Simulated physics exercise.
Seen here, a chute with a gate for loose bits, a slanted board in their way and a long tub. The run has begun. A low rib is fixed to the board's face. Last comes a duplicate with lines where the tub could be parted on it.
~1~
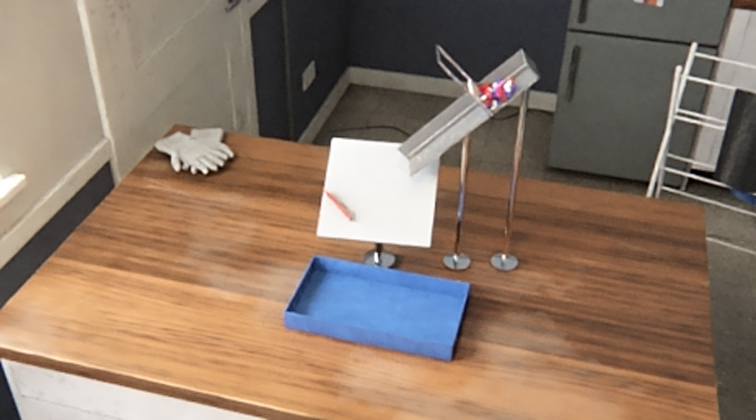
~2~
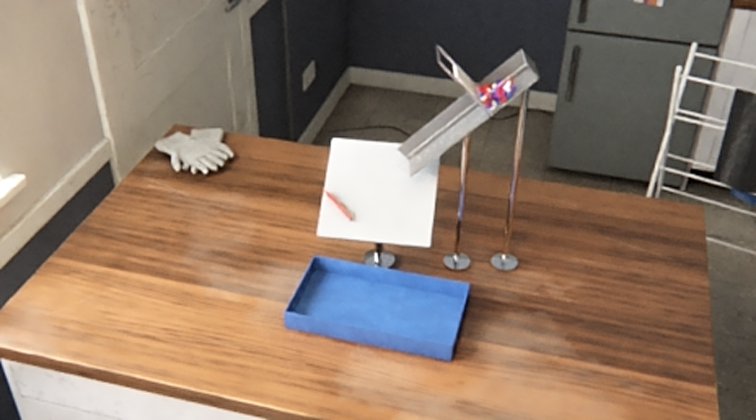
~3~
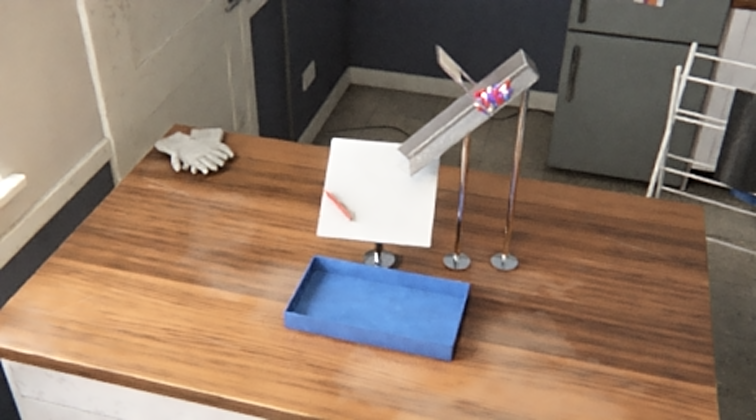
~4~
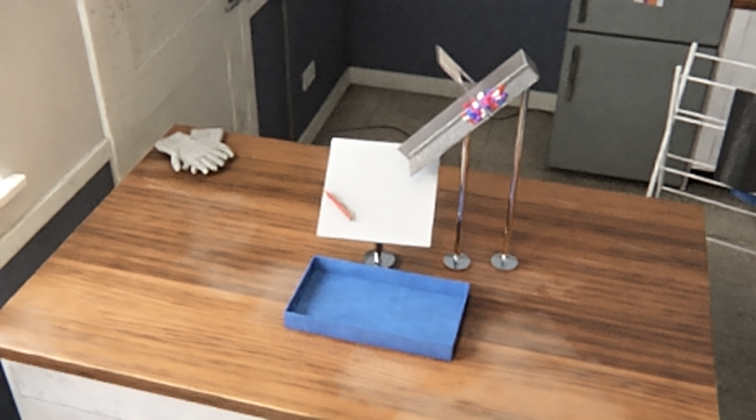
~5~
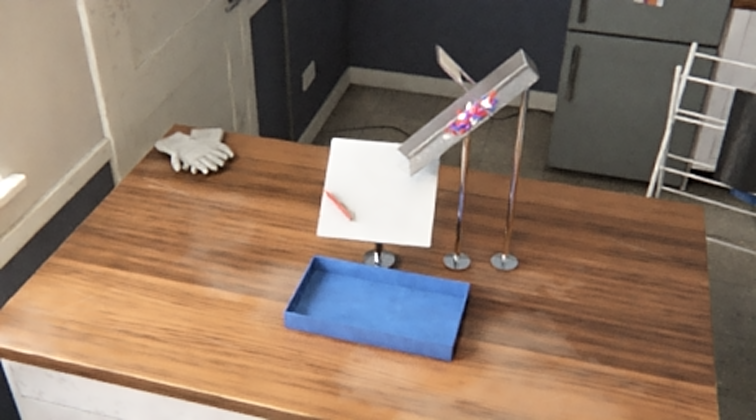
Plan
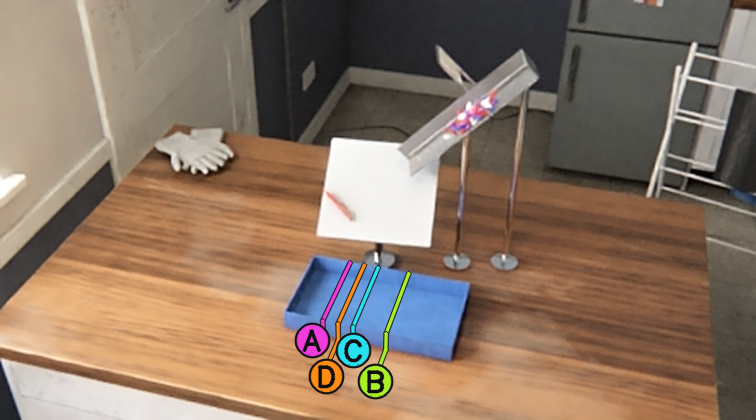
A wooden table fills the view in a room with dark blue walls and a grey cabinet, seen from above at an angle by a still camera. On it are white gloves at the left, a tilted white board with a small red strip, a blue tub in front, and a sloping grey chute on metal stands. The chute's gate swings up, and small red, pink and purple pieces slide down leftward, spreading out.
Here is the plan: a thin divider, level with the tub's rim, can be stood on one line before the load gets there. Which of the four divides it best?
Line D does it best.
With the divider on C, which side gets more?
The left side.
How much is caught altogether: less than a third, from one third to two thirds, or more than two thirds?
About that: More than two thirds.
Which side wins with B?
More lands on the left.
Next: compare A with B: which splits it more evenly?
A.
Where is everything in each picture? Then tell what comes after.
The first frame shows load behind the gate at (496, 95), jelly beans; lip of the chute at (410, 169), sloping fairly steeply.
The second frame shows middle of the board at (380, 191), tilted fairly steeply; middle of its low edge at (373, 241); of its high edge at (386, 143).
The third frame shows front corners of the tub at (284, 312) and (452, 345), empty; front of the load at (478, 99).
The fourth frame shows middle of the load at (484, 108); its front at (464, 114), about a quarter of the way to the lip; rib from (325, 190) to (350, 217).
The fifth frame shows middle of the load at (474, 115); its front at (447, 137), about half of the way to the lip.
On the marked copy, line A crosses the front rim at (323, 320); line B crosses the front rim at (386, 332); line C crosses the front rim at (353, 326); line D crosses the front rim at (338, 323).
Choosing A, of what is caught, a small part on the left of the divider, most on the right.
Choosing B, of what is caught, all on the left of the divider, none on the right.
Choosing C, of what is caught, nearly all on the left of the divider, a small part on the right.
Choosing D, of what is caught, about half on the left of the divider, about half on the right.
